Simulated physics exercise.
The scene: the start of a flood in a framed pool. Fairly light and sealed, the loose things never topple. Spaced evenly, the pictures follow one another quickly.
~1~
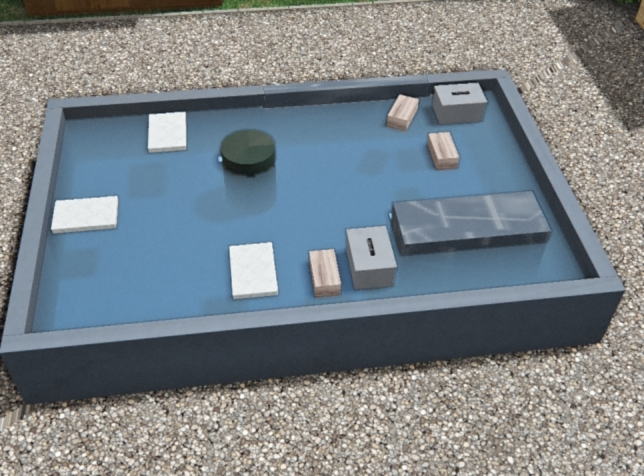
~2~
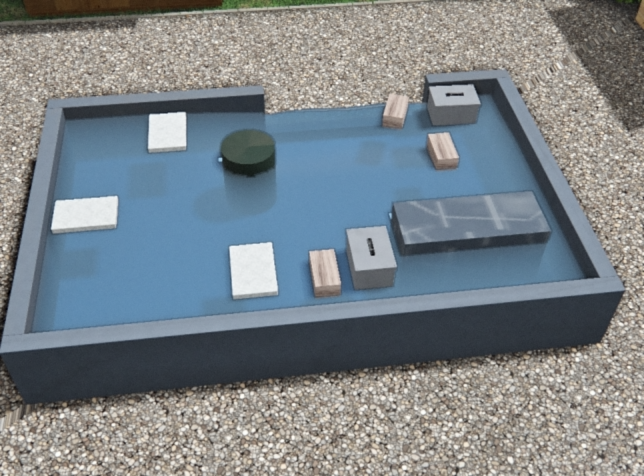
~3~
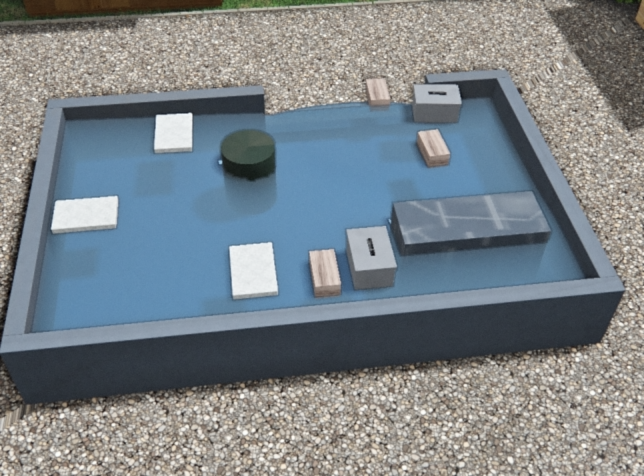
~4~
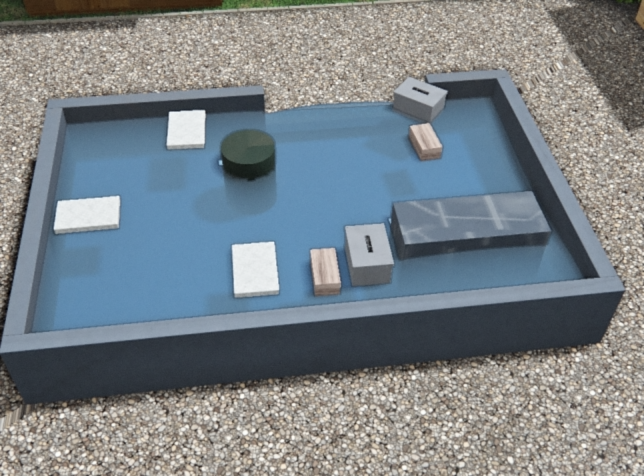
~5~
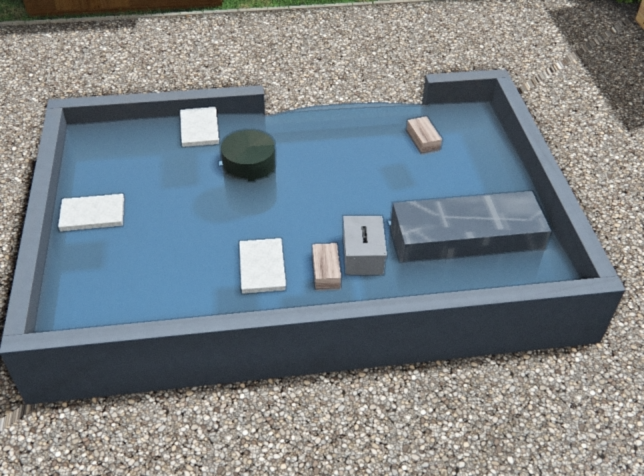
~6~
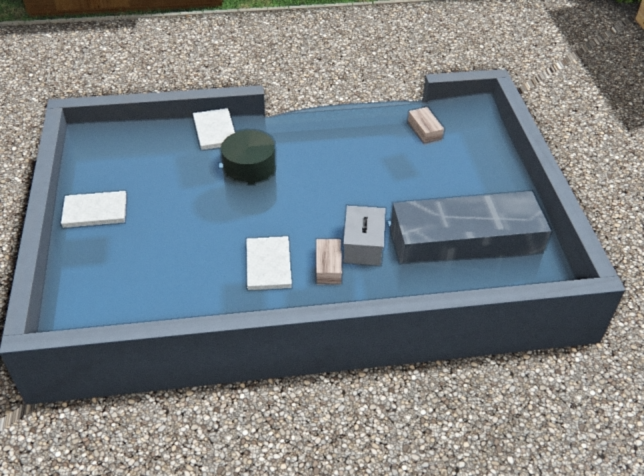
In a dark-framed pool on gravel, a section of the back wall disappears, and a small wooden block and then a grey block pass out through the gap, while the remaining floating blocks and white slabs drift slightly.
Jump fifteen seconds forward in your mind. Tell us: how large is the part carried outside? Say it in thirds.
The portion is in the top third.
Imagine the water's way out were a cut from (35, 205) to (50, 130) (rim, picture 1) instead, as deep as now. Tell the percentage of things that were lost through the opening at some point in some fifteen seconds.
Roughly 40 %.
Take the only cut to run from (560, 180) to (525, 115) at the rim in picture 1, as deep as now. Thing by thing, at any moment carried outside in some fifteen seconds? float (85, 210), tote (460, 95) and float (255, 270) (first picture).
Retained, lost, retained.
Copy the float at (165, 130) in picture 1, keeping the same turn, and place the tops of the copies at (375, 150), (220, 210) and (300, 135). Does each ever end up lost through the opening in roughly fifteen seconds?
First one makes it out, second one makes it out, third one makes it out.
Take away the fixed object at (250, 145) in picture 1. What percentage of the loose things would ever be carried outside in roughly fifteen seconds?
Roughly 60 per cent.
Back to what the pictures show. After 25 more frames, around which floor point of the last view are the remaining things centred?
In the last view, somewhere about (244, 197).
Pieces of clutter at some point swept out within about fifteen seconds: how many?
The count is 7.
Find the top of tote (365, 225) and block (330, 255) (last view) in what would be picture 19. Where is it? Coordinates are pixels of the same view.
Estimate: (402, 116), then (352, 187).
A moment on, 3 of 8 are out; 5 afloat.
Next, 4 of 8 are out; 4 afloat.
Later, 6 of 8 are out; 2 afloat.
In the end, 7 of 8 are out; 1 afloat.
